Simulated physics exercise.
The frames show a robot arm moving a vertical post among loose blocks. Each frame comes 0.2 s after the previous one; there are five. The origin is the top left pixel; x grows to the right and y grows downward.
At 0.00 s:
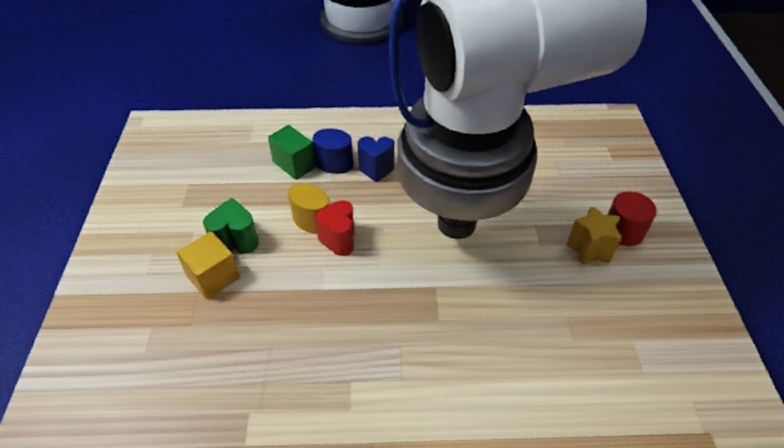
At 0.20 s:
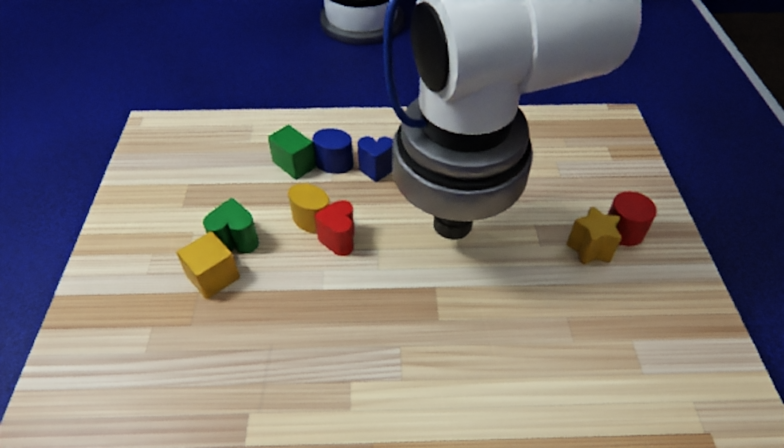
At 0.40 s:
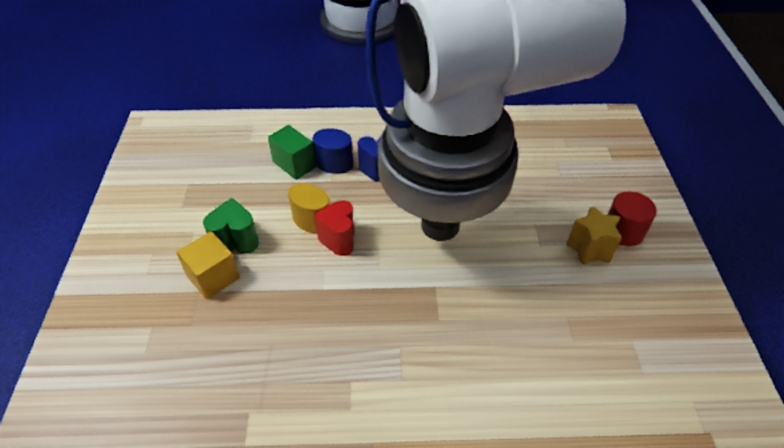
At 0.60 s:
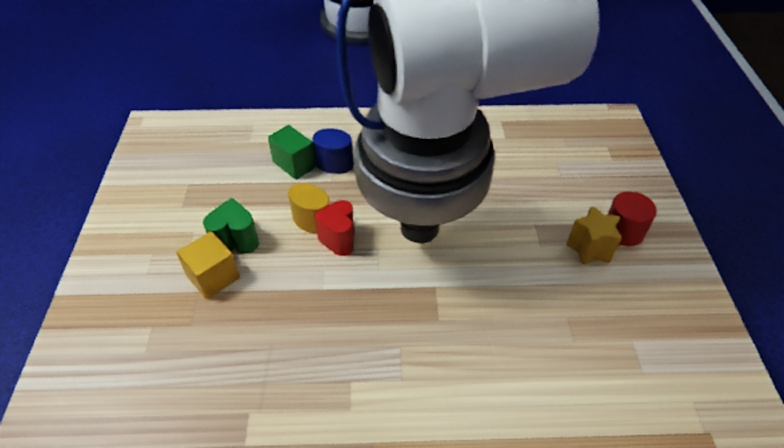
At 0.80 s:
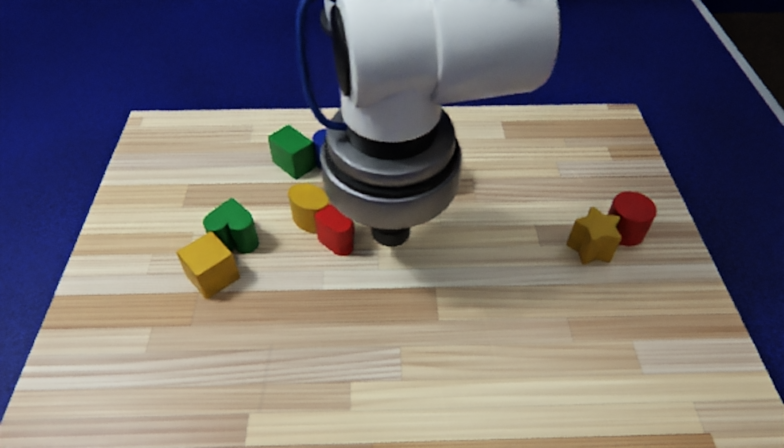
To begin with, a white and grey robot arm holds a short dark post over a light wooden board scattered with colourful blocks. The arm shifts slightly left, then glides farther left, passing in front of the blue heart and drawing near the red heart, while the blocks stay still.
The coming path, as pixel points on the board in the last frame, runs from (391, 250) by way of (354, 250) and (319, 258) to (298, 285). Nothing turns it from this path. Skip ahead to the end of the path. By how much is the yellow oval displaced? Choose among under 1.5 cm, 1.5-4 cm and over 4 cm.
I'd go with 1.5 to 4 cm for this block.
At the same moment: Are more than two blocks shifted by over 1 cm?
No
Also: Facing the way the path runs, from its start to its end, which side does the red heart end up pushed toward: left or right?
My answer: Right.
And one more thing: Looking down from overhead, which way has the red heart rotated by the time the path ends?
Clockwise, looking down.
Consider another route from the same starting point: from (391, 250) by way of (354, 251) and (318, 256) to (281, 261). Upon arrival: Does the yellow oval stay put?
No, I don't think so.
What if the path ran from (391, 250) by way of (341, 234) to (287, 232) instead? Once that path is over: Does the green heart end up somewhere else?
Final answer: Yes.
What follows on the original path. One third of the way, post at (353, 233); yellow oval at (303, 191); red heart at (322, 215), turned 25° clockwise.
Two thirds of the way, post at (316, 242); yellow oval at (295, 188), turned 25° clockwise; red heart at (293, 216), turned 45° clockwise.
At the end, post at (294, 268); yellow square still; yellow oval at (295, 188), turned 25° clockwise; red heart at (292, 217), turned 50° clockwise.
